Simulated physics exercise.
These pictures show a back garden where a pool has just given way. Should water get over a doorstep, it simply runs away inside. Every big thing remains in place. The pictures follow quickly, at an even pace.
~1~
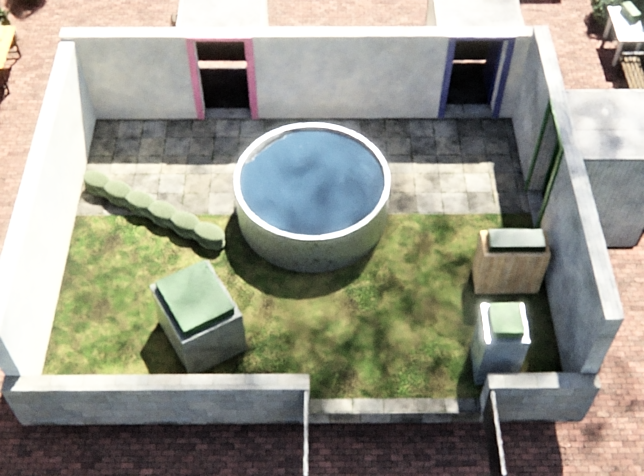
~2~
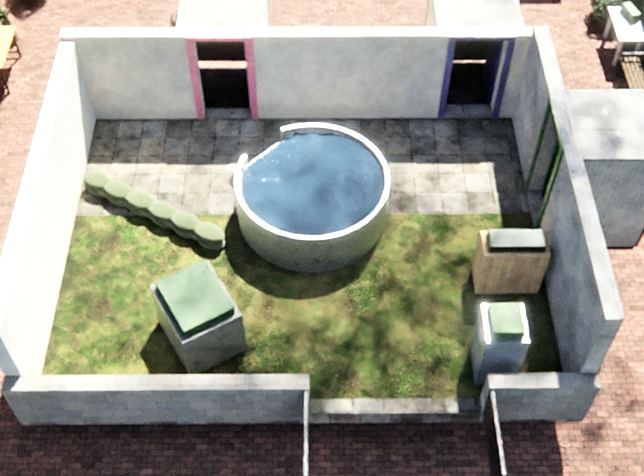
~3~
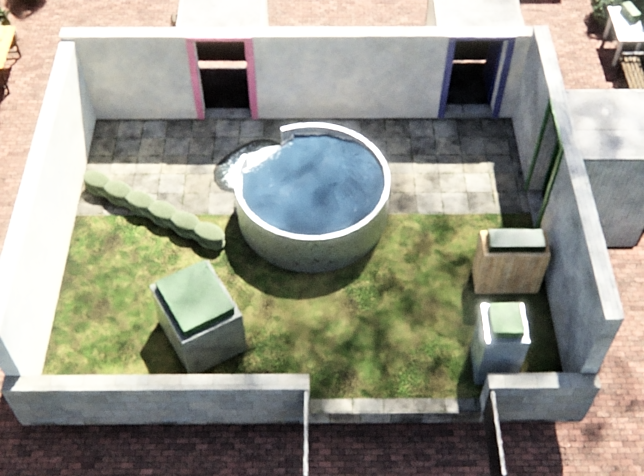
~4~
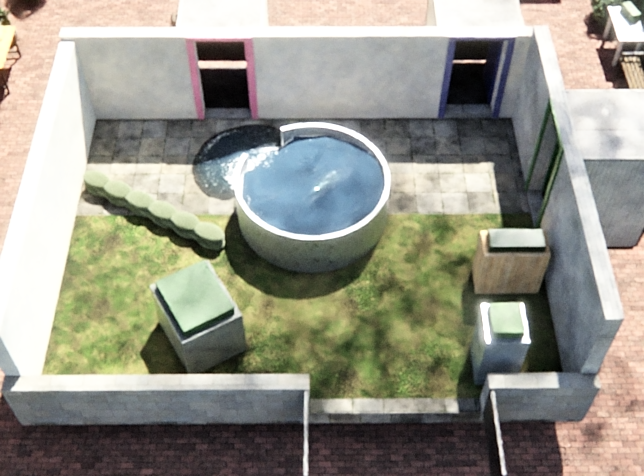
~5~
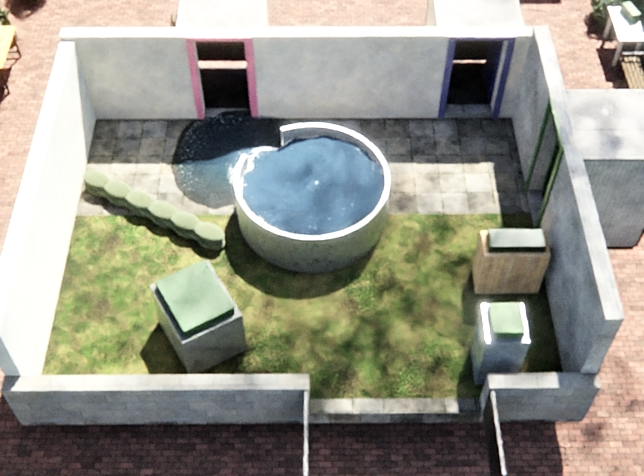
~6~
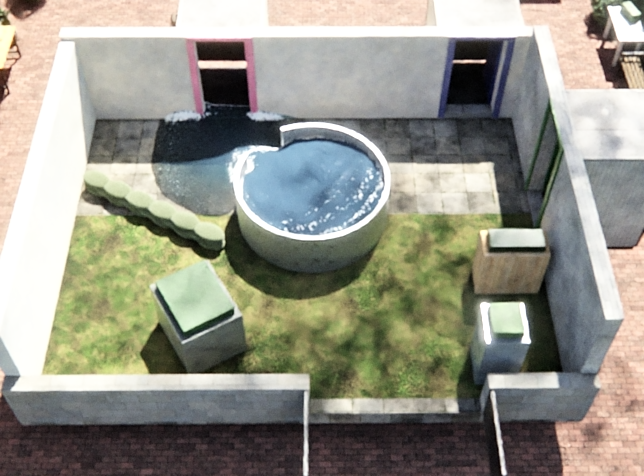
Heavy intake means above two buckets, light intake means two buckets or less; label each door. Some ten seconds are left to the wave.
Labels: Pink door: Heavy, blue door: Light, green door: Light.
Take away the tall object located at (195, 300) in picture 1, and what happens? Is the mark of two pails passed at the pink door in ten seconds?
Outcome - pink: Above the limit.
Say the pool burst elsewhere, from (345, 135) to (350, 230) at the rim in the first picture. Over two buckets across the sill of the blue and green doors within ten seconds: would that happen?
The blue door overflows the limit, the green door overflows the limit.
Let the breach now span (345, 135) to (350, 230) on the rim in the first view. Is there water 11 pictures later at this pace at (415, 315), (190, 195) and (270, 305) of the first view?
Taking each in turn, they come out watered, kept dry, kept dry.
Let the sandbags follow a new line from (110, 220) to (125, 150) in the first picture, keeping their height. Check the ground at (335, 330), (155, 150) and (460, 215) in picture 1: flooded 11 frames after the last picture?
First point still bare, second inundated, third still bare.
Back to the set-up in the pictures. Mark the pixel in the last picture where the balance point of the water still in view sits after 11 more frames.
Close to (264, 191).
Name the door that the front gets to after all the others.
It would be the green door.
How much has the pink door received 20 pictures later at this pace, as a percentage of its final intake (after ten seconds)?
Approximately 45 in a hundred, I reckon.
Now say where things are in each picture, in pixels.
The first frame shows still water in the round pool at (312, 181).
In the second frame, water pours out on the round pool's far side and has run to a hidden place.
In the third frame, water pours out on the round pool's far side and has run to (221, 166).
In the fourth frame, the front is at (210, 142), out from the gap on the round pool's far side.
In the fifth frame, water pours out on the round pool's far side and has run to (189, 128).
In the sixth frame, water pours out on the round pool's far side and has run to (164, 119).
A moment on, water covers 20 % of the floor; the pink door far over two buckets in, the blue door not reached, the green door not reached.
Next, water covers 25 % of the floor; the pink door far over two buckets in, the blue door not reached, the green door not reached.
Then, water covers 40 % of the floor; the pink door far over two buckets in, the blue door wet at the sill, nothing in, the green door not reached.
Later, water covers 55 % of the floor; the pink door far over two buckets in, the blue door wet at the sill, nothing in, the green door wet at the sill, nothing in.
In the end, water covers 80 % of the floor; the pink door far over two buckets in, the blue door wet at the sill, nothing in, the green door wet at the sill, nothing in.
